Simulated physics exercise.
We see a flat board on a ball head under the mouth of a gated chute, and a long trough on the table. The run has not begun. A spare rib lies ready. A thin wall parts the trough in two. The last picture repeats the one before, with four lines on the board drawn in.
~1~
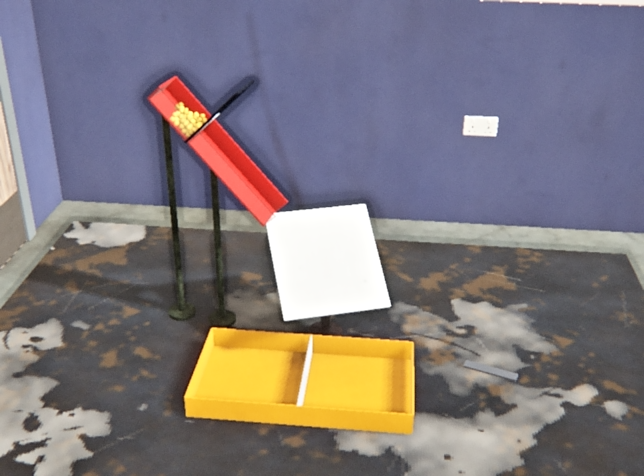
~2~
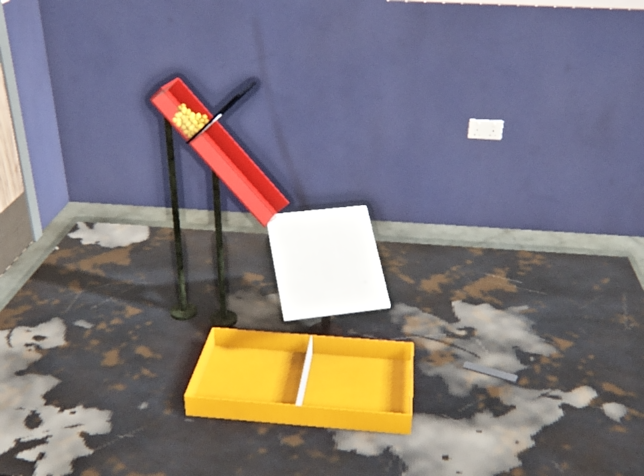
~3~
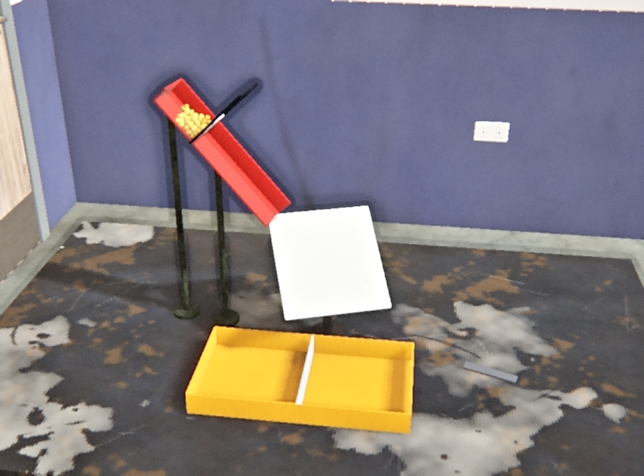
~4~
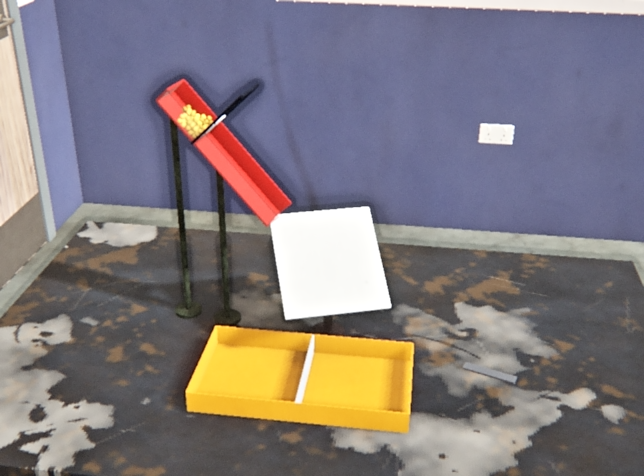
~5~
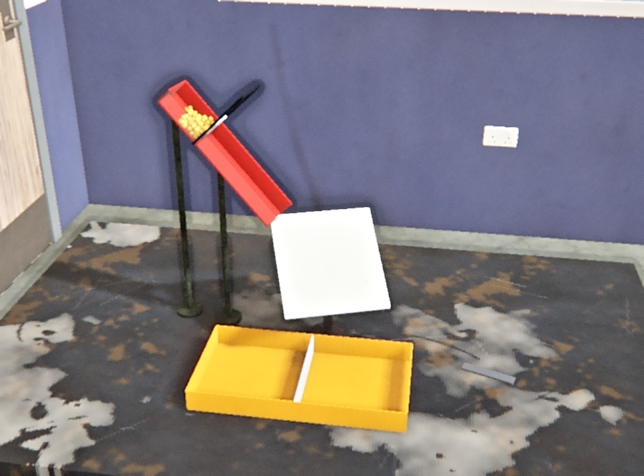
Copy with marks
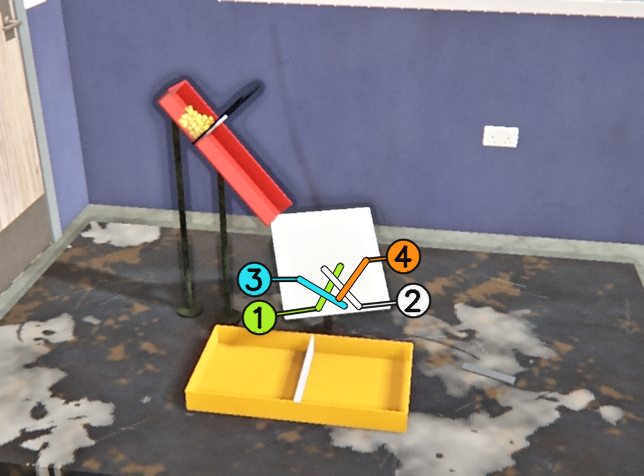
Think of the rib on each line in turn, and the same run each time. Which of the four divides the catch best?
It is 1.
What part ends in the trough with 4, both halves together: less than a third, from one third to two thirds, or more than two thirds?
It is more than two thirds.
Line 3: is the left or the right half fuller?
The right half.
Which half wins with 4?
Right.
On the marked copy, line 1 from (340, 266) to (318, 308); line 2 from (324, 268) to (359, 306); line 3 from (299, 279) to (344, 306); line 4 from (366, 260) to (338, 298).
Choosing 1, of what is caught, about two thirds in the left half, about a third in the right.
Choosing 2, of what is caught, none in the left half, all in the right.
Choosing 3, of what is caught, a stray few in the left half, nearly all in the right.
Choosing 4, of what is caught, none in the left half, all in the right.
